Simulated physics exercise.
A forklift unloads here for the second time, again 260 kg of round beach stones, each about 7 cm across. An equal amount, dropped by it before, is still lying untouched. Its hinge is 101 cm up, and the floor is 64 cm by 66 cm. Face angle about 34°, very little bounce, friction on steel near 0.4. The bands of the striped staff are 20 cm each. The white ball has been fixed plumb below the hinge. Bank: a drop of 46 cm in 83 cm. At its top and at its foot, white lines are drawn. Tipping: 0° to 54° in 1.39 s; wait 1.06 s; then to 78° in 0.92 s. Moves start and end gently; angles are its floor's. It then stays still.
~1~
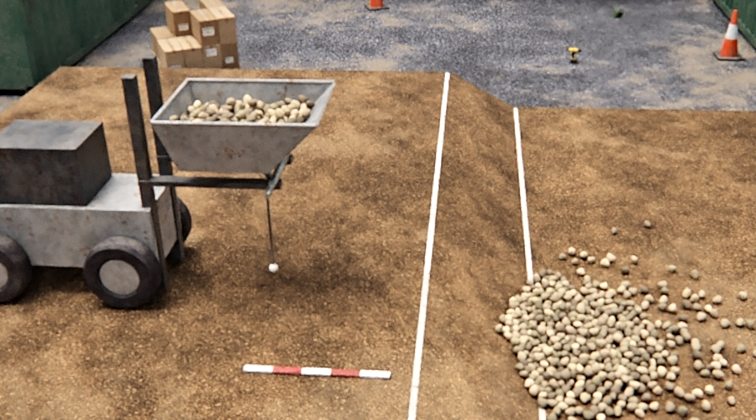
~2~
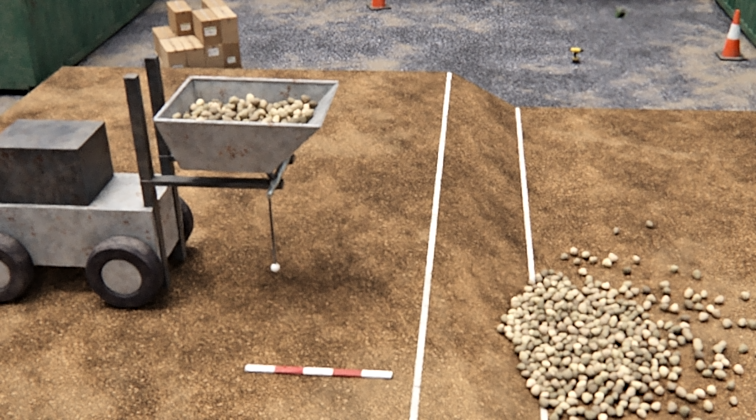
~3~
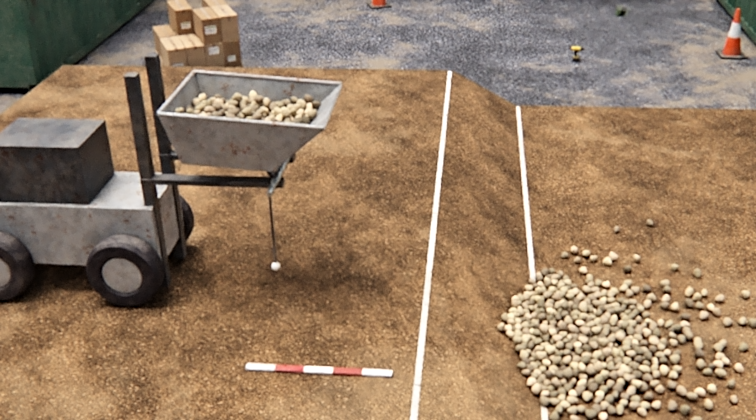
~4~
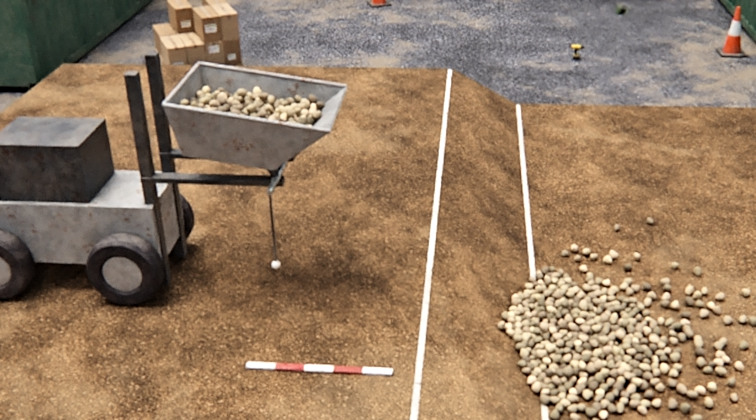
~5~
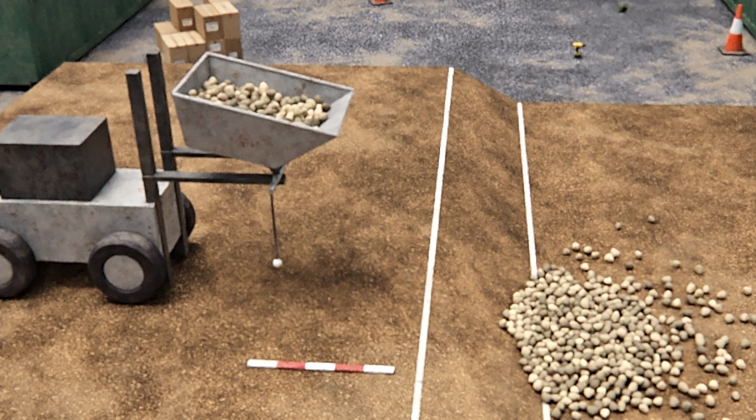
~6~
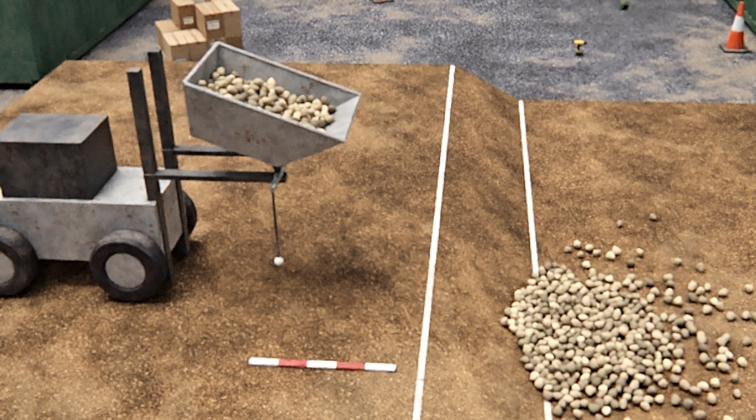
A grey metal skip heaped with pale and brown round stones, carried by a grey forklift at the left, tilts gently and then faster, its back end rising and its lip pointing right. The raised view looks down on brown ground with two white lines along a bank, a red-and-white staff, scattered stones piled at lower right, and boxes and orange cones behind. The stones stay heaped inside, the forklift stays put, and the view shifts very slightly.
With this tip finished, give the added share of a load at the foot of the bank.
Some 20 per cent of a load.
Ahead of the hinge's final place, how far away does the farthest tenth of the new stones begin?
It comes to around 200 centimetres.
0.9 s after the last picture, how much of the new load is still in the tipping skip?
It keeps some 90 percent of its load.
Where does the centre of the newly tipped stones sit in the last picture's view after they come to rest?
The centre sits about (486, 303).
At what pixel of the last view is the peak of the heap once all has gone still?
Somewhere close to (405, 269).
Then, 0.5 s after the last picture the floor is at 45°; in per cent of one load, 100 in the tipping skip, 9 on the top or the slope, 89 at the foot of the bank; the foremost stones are past the picture's edge.
Then, 0.9 s after the last picture the floor is at 54°; in per cent of one load, 90 in the tipping skip, 20 on the top or the slope, 89 at the foot of the bank; the foremost stones are past the picture's edge.
Then, 3.2 s after the last picture the floor is at 78°; in per cent of one load, 0 in the tipping skip, 94 on the top or the slope, 104 at the foot of the bank; the foremost stones are past the picture's edge.
Then, 5.6 s after the last picture the floor is at 78°; in per cent of one load, 0 in the tipping skip, 90 on the top or the slope, 109 at the foot of the bank; the foremost stones are past the picture's edge. Net gain at the foot of the bank, 20.
